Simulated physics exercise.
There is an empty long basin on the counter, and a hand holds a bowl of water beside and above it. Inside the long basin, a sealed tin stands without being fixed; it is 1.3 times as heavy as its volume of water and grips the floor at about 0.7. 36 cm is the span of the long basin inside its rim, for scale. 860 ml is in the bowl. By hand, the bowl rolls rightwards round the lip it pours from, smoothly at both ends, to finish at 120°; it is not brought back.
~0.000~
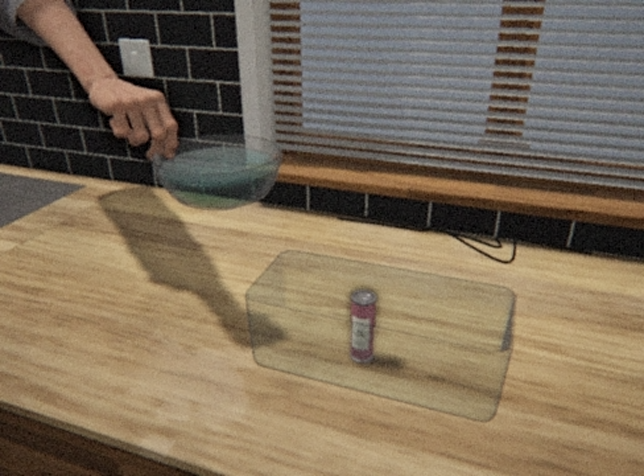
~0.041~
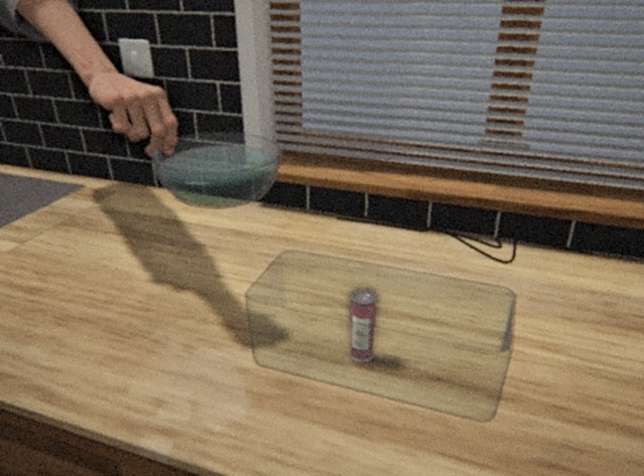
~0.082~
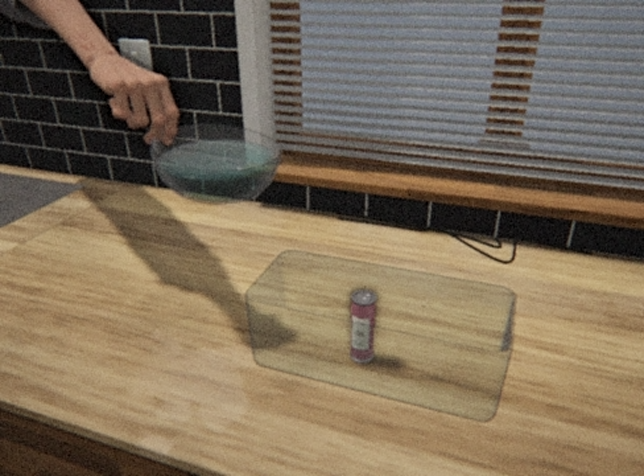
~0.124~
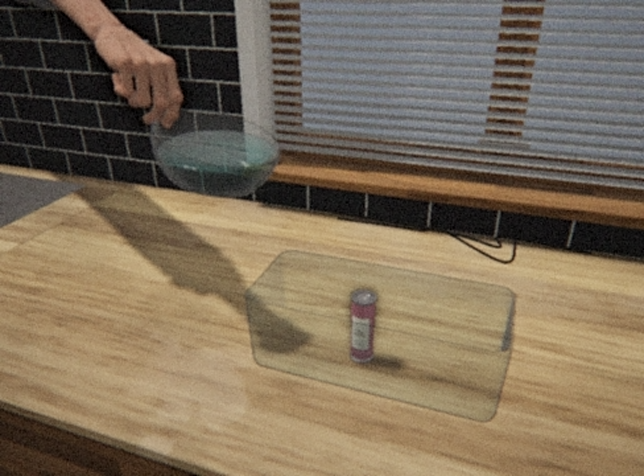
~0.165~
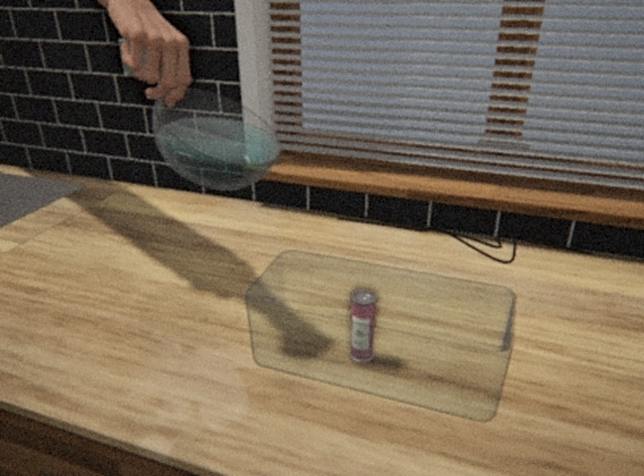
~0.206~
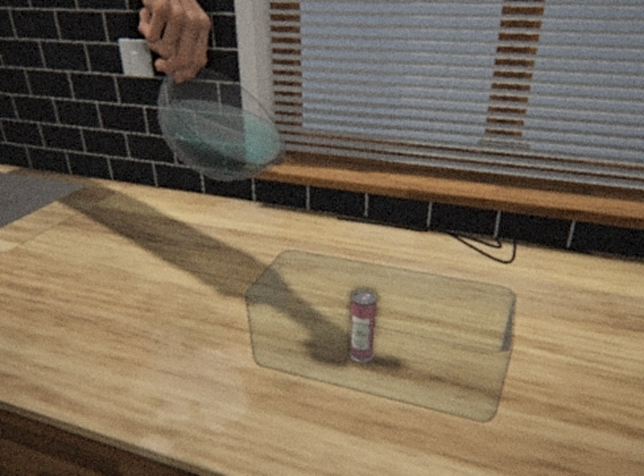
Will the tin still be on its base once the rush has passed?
It stays erect.
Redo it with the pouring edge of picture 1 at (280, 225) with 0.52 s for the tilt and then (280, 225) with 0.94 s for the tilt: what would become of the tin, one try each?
Try 1: Tipped over; try 2: Tipped over.
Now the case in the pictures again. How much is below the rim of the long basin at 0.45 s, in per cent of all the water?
I'd estimate some 6 percent of the liquid.
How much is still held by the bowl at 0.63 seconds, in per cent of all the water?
Around 0 in a hundred is still there.
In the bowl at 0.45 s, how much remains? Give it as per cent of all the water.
Some 12 per cent.
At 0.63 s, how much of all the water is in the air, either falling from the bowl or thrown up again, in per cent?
I'd say some 4 per cent is in the air.
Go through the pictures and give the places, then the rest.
In the first picture, tilt 0°; pouring edge (275, 161); surface from (172, 157) to (274, 170); the long basin's rim runs from (265, 273) to (514, 321); the tin's top is at (364, 300).
In the second picture, tilt 2°; pouring edge (275, 161); surface from (171, 155) to (275, 169).
In the third picture, tilt 7°; pouring edge (275, 161); surface from (171, 149) to (275, 164).
In the fourth picture, tilt 16°; pouring edge (274, 161); surface from (170, 138) to (275, 157).
In the fifth picture, tilt 27°; pouring edge (274, 161); surface from (171, 122) to (274, 152); 1 per cent is over the edge.
In the sixth picture, tilt 41°; pouring edge (273, 161); surface from (175, 101) to (257, 136); 5 per cent is over the edge.
After 0.45 s the tilt is 115° and 13 per cent is still to pour; the tin stands where it began.
After 0.63 s the tilt is 120° and 0 per cent is still to pour; the tin stands where it began.
After 0.82 s the tilt is 120° and 0 per cent is still to pour; the tin stands where it began.
After 1.02 s the tilt is 120° and 0 per cent is still to pour; the tin stands where it began.
In the end the tin stands where it began.
